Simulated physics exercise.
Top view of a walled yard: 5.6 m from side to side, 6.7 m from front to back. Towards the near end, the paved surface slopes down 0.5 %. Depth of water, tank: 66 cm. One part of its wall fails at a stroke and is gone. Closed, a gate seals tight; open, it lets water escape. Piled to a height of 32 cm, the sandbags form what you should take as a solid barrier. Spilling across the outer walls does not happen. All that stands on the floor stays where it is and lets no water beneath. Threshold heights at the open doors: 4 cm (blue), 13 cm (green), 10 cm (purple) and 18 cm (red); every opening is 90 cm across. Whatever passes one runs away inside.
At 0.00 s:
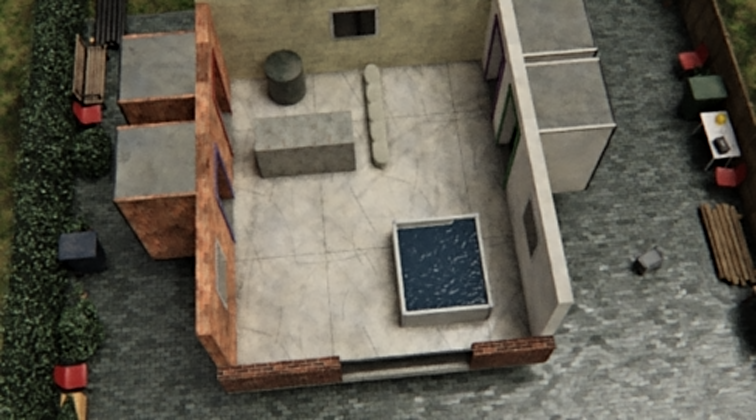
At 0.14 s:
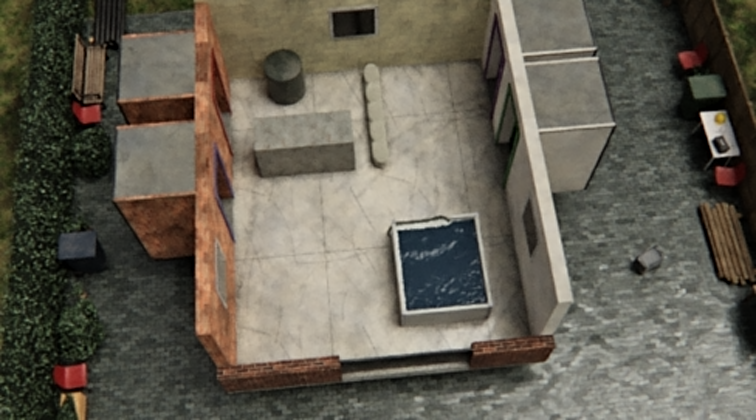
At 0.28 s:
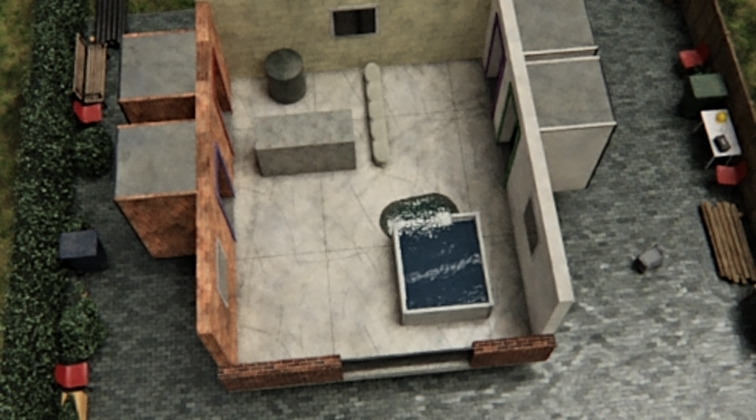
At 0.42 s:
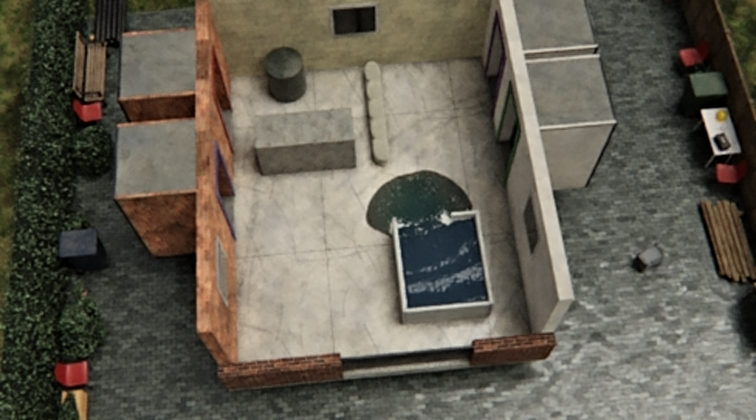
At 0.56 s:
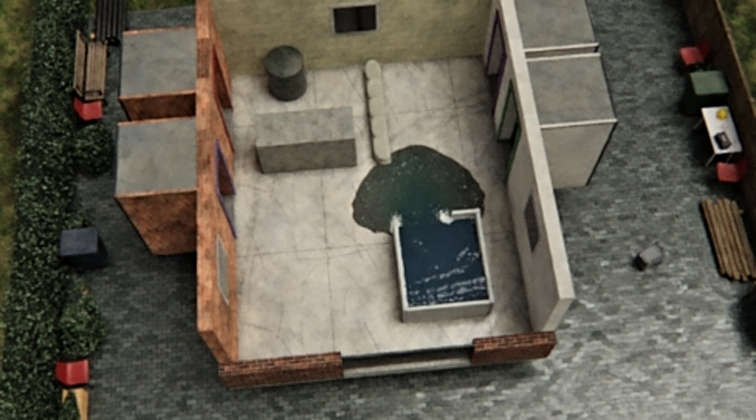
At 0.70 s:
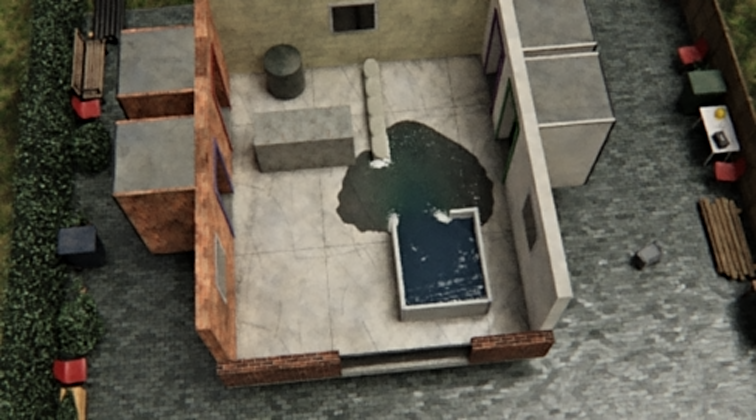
Walled yard seen from above, water pouring from the far side of a square tank and spreading around a low pale barrier.
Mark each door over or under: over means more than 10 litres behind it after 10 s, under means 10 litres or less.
Blue door over, green door under, purple door over, red door under.
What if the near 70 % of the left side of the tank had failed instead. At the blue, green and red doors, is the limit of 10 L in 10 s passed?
Outcomes - blue: Exceeded, green: Not exceeded, red: Not exceeded.
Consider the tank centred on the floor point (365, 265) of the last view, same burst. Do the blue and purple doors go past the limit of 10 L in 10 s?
Result - blue door exceeds it, purple door does not exceed it.
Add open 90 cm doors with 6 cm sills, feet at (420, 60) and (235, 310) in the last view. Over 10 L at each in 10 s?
Result in order - more than that, then not enough.
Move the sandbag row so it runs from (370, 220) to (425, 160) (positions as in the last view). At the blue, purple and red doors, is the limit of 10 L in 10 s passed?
Checking the limit, blue is fine, purple is too much, red is fine.
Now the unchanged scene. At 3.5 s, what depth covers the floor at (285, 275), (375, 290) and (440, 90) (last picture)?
Close to 0, 0 and 15 centimetres.
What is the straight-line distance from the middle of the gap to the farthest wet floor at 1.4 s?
I'd put it close to 4.2 m.
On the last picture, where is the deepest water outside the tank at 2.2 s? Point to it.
In the final picture, near (474, 60).
After 1.4 s water covers 30 % of the floor and is deepest (31 cm) near (413, 222); blue door not reached, green door 4 cm at the sill, 0 L in, purple door not reached, red door not reached.
After 2.2 s water covers 40 % of the floor and is deepest (34 cm) near (474, 60); blue door not reached, green door 4 cm at the sill, 0 L in, purple door 10 cm at the sill, 0 L in, red door not reached.
After 3.5 s water covers 50 % of the floor and is deepest (24 cm) near (418, 65); blue door 11 cm at the sill, 41 L in, green door 4 cm at the sill, 0 L in, purple door 18 cm at the sill, 17 L in, red door 2 cm at the sill, 0 L in.
After 6.0 s water covers 70 % of the floor and is deepest (14 cm) near (475, 67); blue door 6 cm at the sill, 76 L in, green door 10 cm at the sill, 0 L in, purple door 13 cm at the sill, 44 L in, red door 7 cm at the sill, 0 L in.
After 10.0 s water covers 90 % of the floor and is deepest (11 cm) near (532, 342); blue door 7 cm at the sill, 94 L in, green door 5 cm at the sill, 0 L in, purple door 6 cm at the sill, 49 L in, red door 6 cm at the sill, 0 L in.
